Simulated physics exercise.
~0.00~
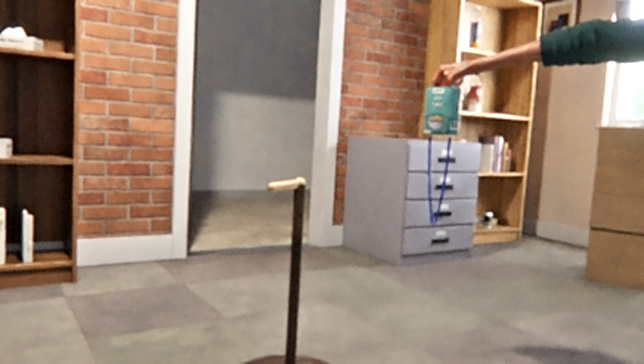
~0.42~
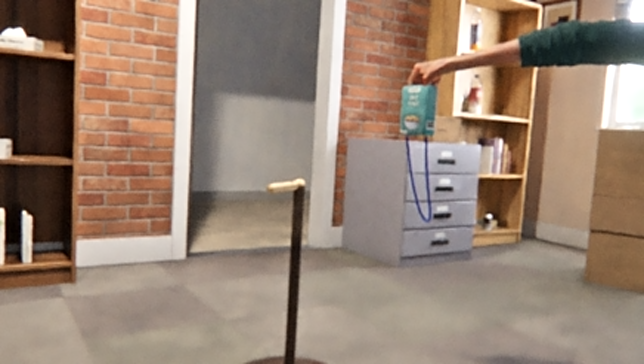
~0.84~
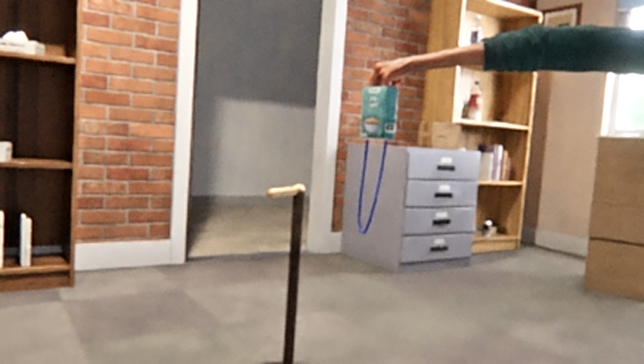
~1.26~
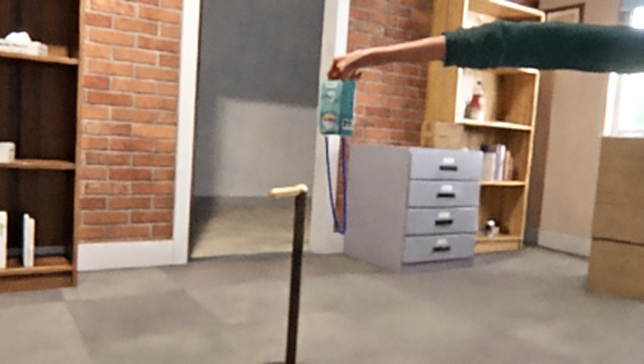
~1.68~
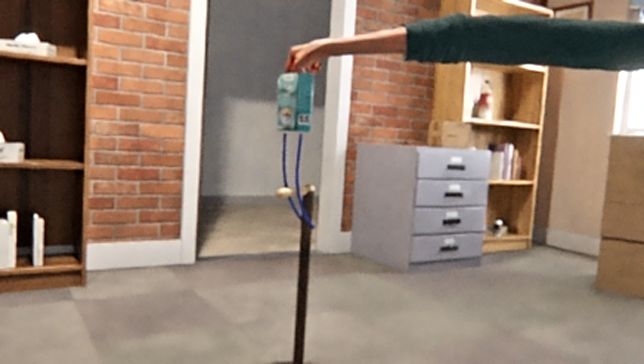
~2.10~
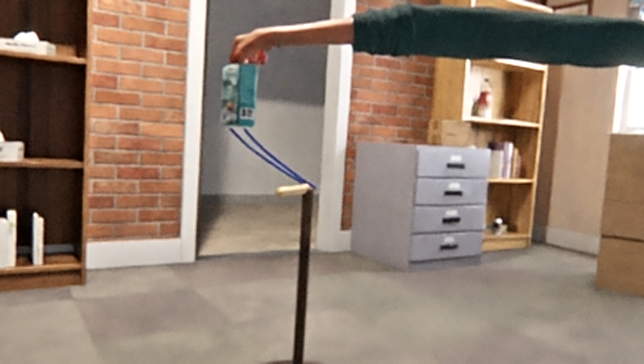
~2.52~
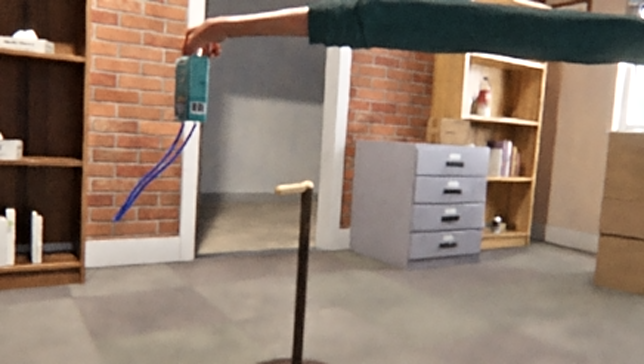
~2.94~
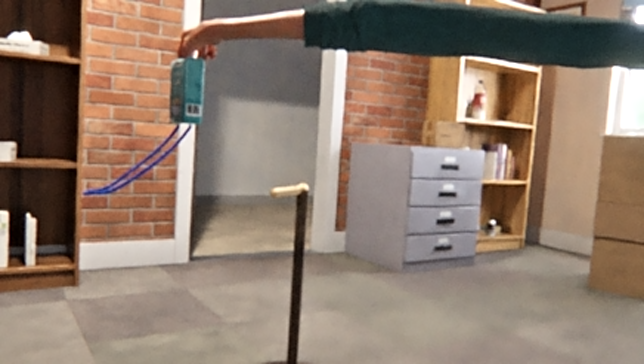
To begin with, a hand on an outstretched, green-sleeved arm holds a turquoise pouch with a blue loop dangling beneath it, in front of a gray drawer cabinet. The arm carries the pouch steadily left toward a thin dark post topped with a pale hook. The pouch passes above the post while the loop hangs down around the hook's height. As the pouch moves on, the loop trails slantwise back toward the post top, then comes away and swings out to the left. Finally, the pouch hangs upright beside the doorway, past the post, its loop still swung leftward and free.
